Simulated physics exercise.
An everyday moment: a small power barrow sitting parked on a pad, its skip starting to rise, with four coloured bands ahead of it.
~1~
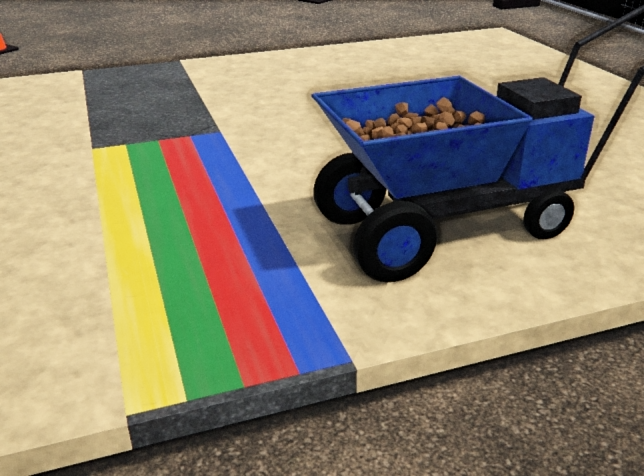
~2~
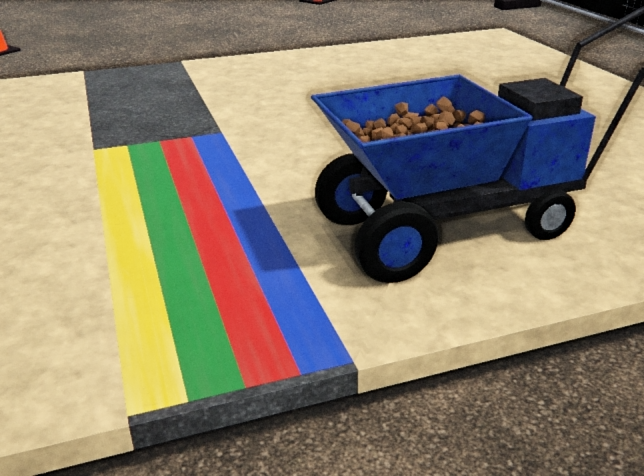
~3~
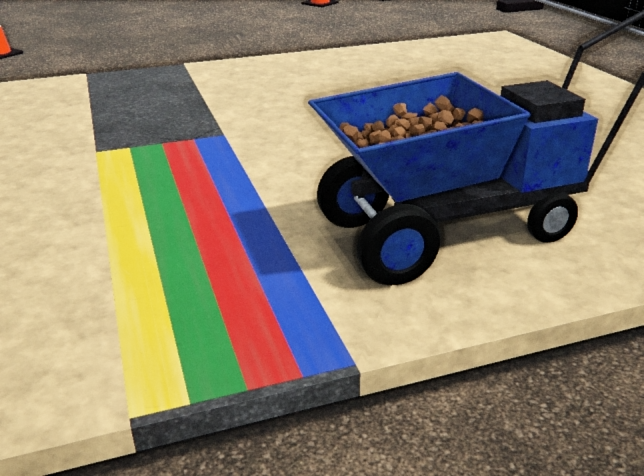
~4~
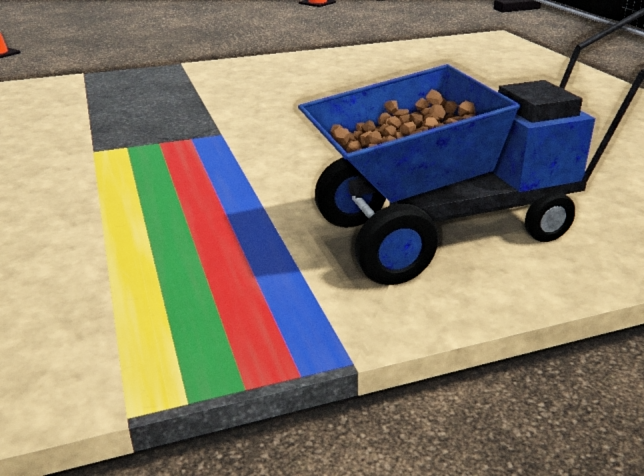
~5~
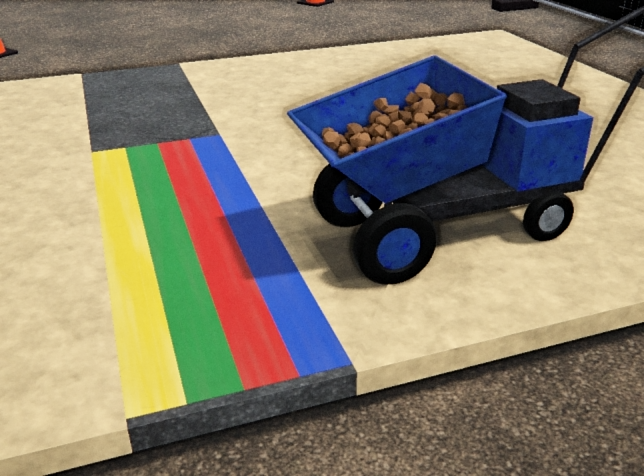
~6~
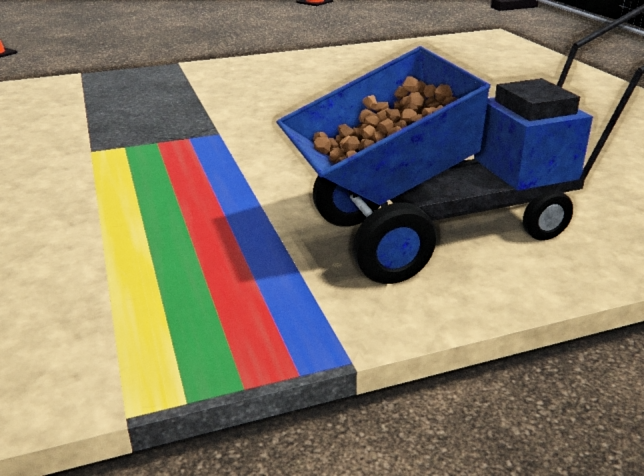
On a pale slab set on rough grey ground, a small blue power barrow loaded with brown clods stands to the right of four painted bands, yellow, green, red and blue. Its skip sits level at first, then tilts gradually toward the left, its back end rising while the wheels stay put.
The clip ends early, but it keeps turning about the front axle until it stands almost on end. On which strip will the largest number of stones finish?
The largest number finish on the red strip.
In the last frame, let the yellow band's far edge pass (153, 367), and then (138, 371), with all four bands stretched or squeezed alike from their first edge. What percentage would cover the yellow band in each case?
About 10 per cent first, then about 10 per cent.
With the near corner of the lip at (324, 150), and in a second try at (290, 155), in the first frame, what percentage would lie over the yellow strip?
20 % for the first, 30 % for the second.
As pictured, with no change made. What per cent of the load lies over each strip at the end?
Blue strip = 10 %; red strip = 40 %; green strip = 25 %; yellow strip = 10 %.
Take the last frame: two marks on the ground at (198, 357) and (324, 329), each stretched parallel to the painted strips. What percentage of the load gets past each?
In turn 20 and 80 in a hundred.
Soon after the last picture, skip tipped steeply; all in the skip.
A little later, skip tipped right over; most in the skip; a stray few over the blue strip; about a quarter over the red strip; a stray few over the green strip.
Later still, skip tipped right over; about a quarter in the skip; a small part over the blue strip; about a third over the red strip; about a quarter over the green strip; a small part over the yellow strip; a stray few off the paint.
By the end, skip tipped right over; a small part in the skip; a small part over the blue strip; about a third over the red strip; about a quarter over the green strip; a small part over the yellow strip; a stray few off the paint.
